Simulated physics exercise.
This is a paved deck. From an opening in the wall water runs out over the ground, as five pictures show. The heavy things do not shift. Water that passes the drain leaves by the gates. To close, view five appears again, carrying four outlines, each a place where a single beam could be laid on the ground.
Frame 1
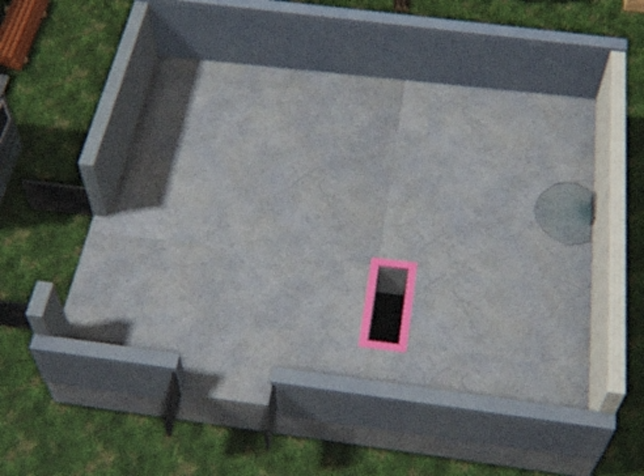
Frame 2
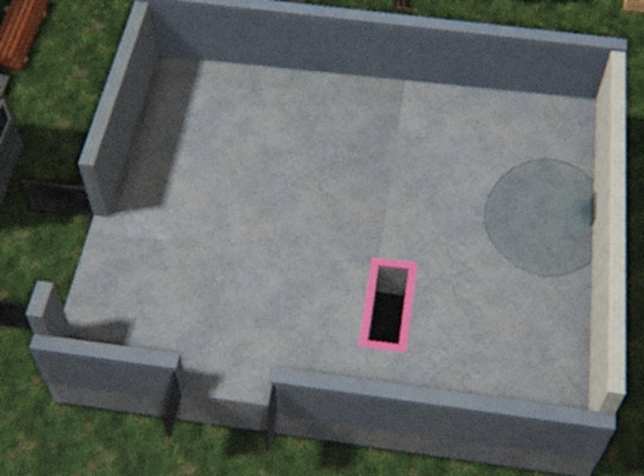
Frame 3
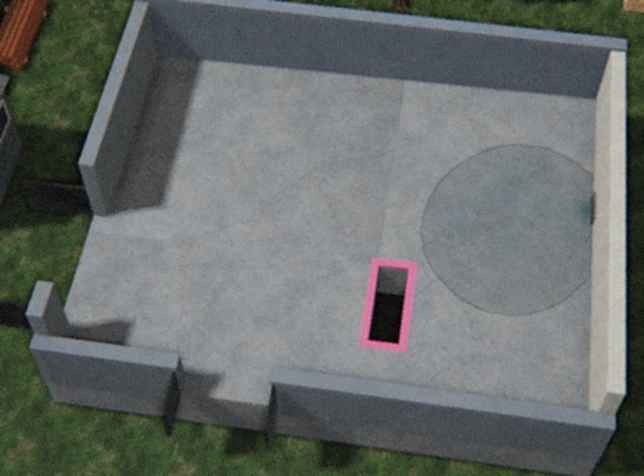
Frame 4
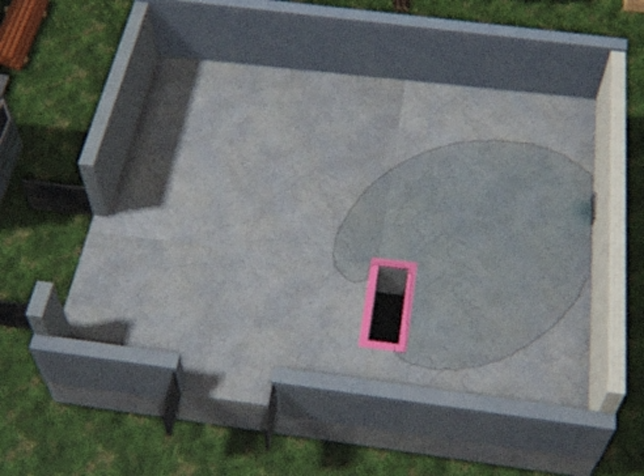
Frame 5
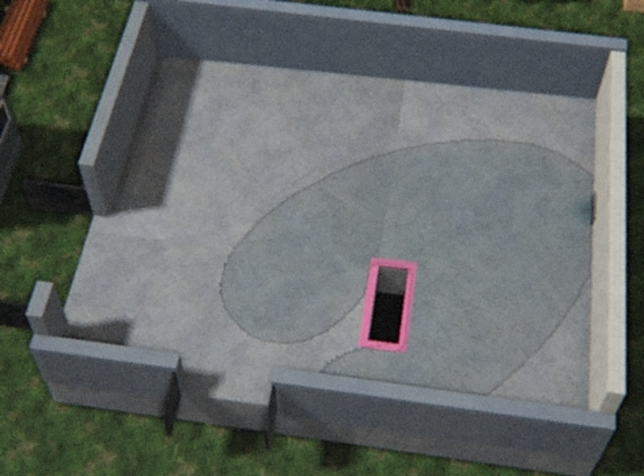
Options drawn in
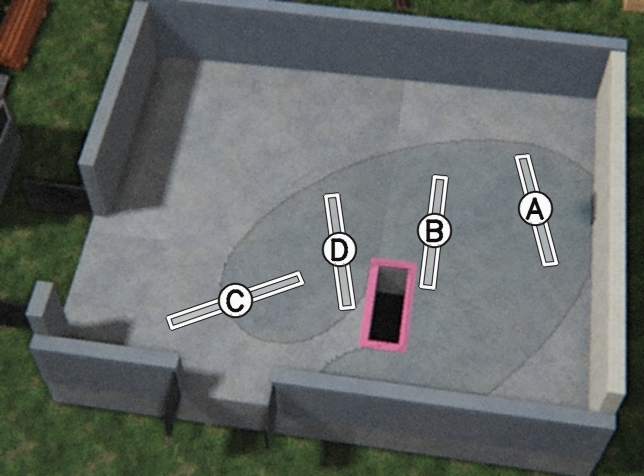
The footage shows a walled paved deck where a shallow sheet of water spreads from the right wall across the ground toward the left, reaching a pink-rimmed drain pit, entering it, and extending around it on both sides.
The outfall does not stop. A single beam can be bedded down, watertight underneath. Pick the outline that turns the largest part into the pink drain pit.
Place D does it best.
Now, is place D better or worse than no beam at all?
Better.
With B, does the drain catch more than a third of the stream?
No.
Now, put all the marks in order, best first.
D, C, B, A.
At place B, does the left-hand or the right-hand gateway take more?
More leaves on the left.
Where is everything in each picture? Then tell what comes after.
The first frame shows outfall at (595, 209); pink drain pit at (389, 304); open gate at (90, 272); open gate at (230, 386); 2 % of the ground under water, visible out to (543, 203); pink drain pit still dry.
In the second frame, 6 % of the ground under water, visible out to (489, 203); pink drain pit still dry.
In the third frame, 14 % of the ground under water, visible out to (445, 278); pink drain pit still dry.
In the fourth frame, 23 % of the ground under water, visible out to (341, 244); pink drain pit taking water.
In the fifth frame, 35 % of the ground under water, visible out to (237, 316); pink drain pit taking water.
In white, A from (522, 156) to (550, 264); B from (427, 287) to (440, 177); C from (170, 322) to (300, 278); D from (331, 195) to (347, 307).
For place A, about 5 % of the stream goes into the pink drain pit, about 95 % out by the gates.
For place B, about 19 % of the stream goes into the pink drain pit, about 81 % out by the gates.
For place C, about 41 % of the stream goes into the pink drain pit, about 59 % out by the gates.
For place D, about 65 % of the stream goes into the pink drain pit, about 34 % out by the gates.
